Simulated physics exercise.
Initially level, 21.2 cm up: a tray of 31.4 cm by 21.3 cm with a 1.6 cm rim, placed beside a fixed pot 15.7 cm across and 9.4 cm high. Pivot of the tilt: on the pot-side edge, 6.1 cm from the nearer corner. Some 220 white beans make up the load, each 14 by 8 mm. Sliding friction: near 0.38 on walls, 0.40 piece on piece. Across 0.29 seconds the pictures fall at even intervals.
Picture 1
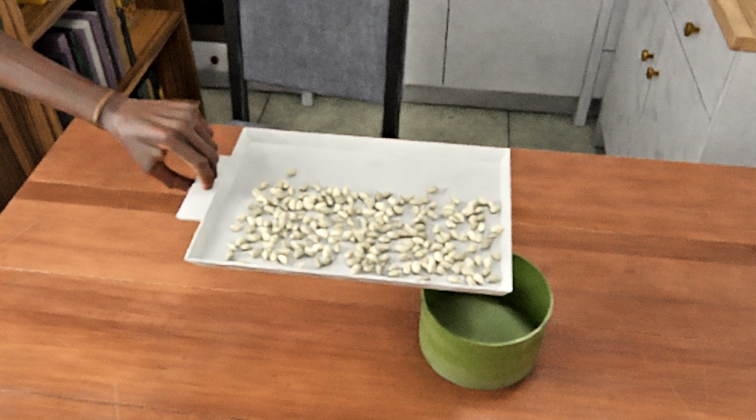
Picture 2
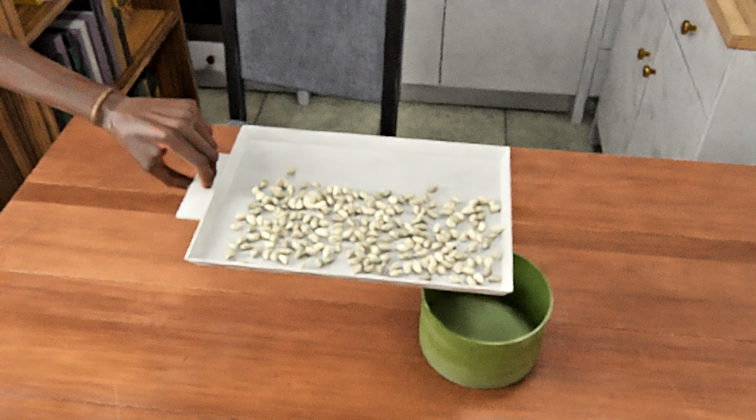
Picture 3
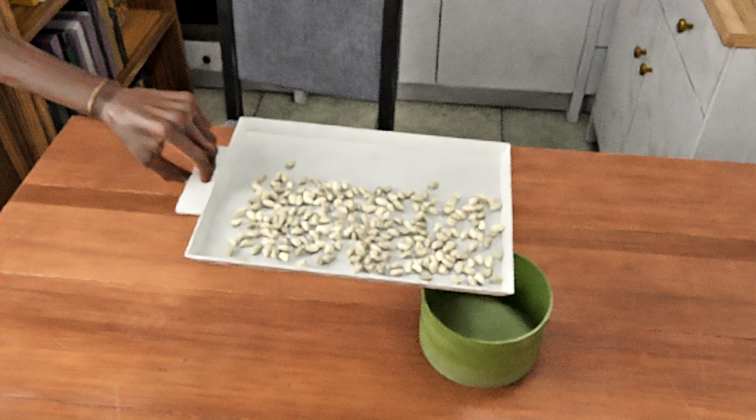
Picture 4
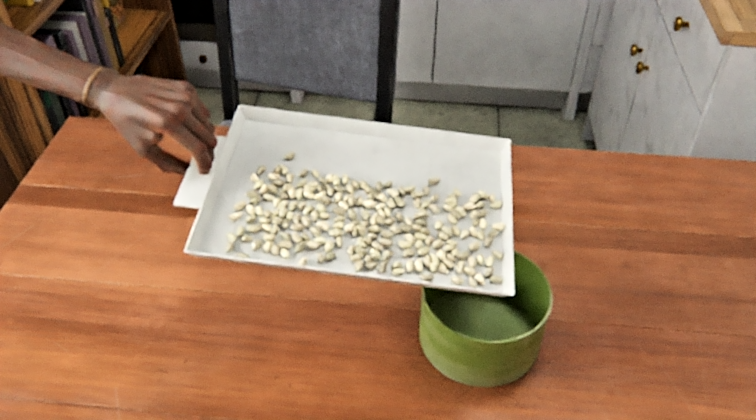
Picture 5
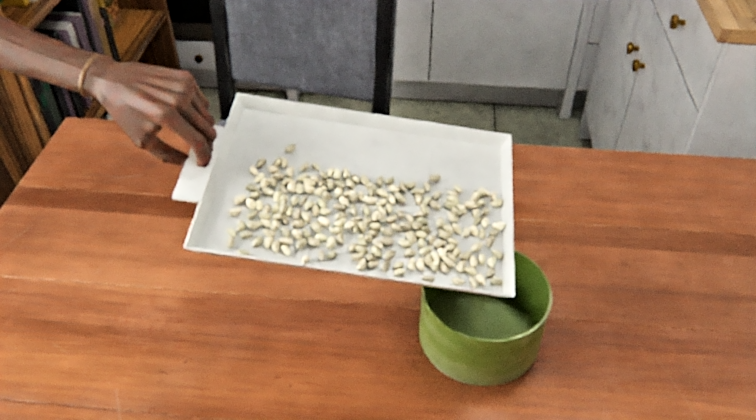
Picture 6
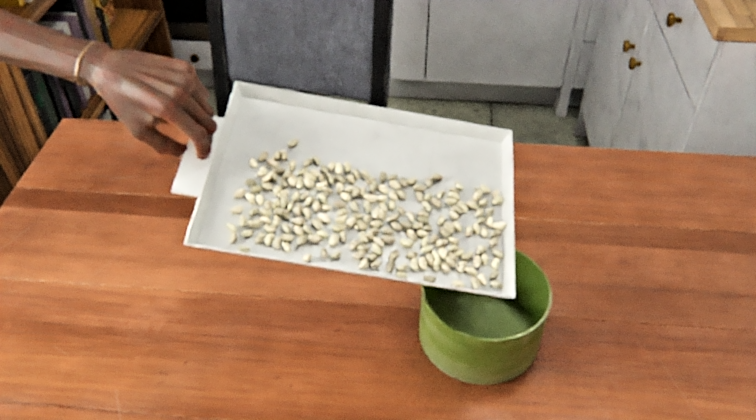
At a wooden table, a hand held a white tray scattered with pale beans beside a green pot and gradually raised the left and back of it, while the beans hardly shifted.
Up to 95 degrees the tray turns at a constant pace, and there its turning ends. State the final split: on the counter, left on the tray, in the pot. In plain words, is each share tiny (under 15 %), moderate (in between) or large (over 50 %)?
Counter: Large; tray: Tiny; pot: Tiny.
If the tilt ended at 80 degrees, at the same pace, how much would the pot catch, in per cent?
I'd expect some 0 per cent in the pot.
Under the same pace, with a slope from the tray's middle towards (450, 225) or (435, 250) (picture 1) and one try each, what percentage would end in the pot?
Roughly 35 per cent on the first try and 10 per cent on the second.
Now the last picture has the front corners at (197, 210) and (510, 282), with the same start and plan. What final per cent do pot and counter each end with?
That works out as pot 40 and counter 60.
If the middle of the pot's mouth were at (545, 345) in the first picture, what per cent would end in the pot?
50 %.
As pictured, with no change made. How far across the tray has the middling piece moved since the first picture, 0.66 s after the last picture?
I'd say close to 9 centimetres.
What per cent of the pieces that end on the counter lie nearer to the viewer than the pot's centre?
100 %.
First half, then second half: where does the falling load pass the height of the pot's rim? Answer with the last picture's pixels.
The first half passes near (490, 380) and the second half near (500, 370).
Then, 0.66 s after the last picture, tilt 52 degrees; the tray holds 85 %, the pot 0 %.
Then, 1.10 s after the last picture, tilt 78 degrees; the tray holds 10 %, the pot 0 %.
Then, 1.61 s after the last picture, tilt 95 degrees; the tray holds 0 %, the pot 0 %.
In the end, counter 100 %, tray 0 %, pot 0 %.
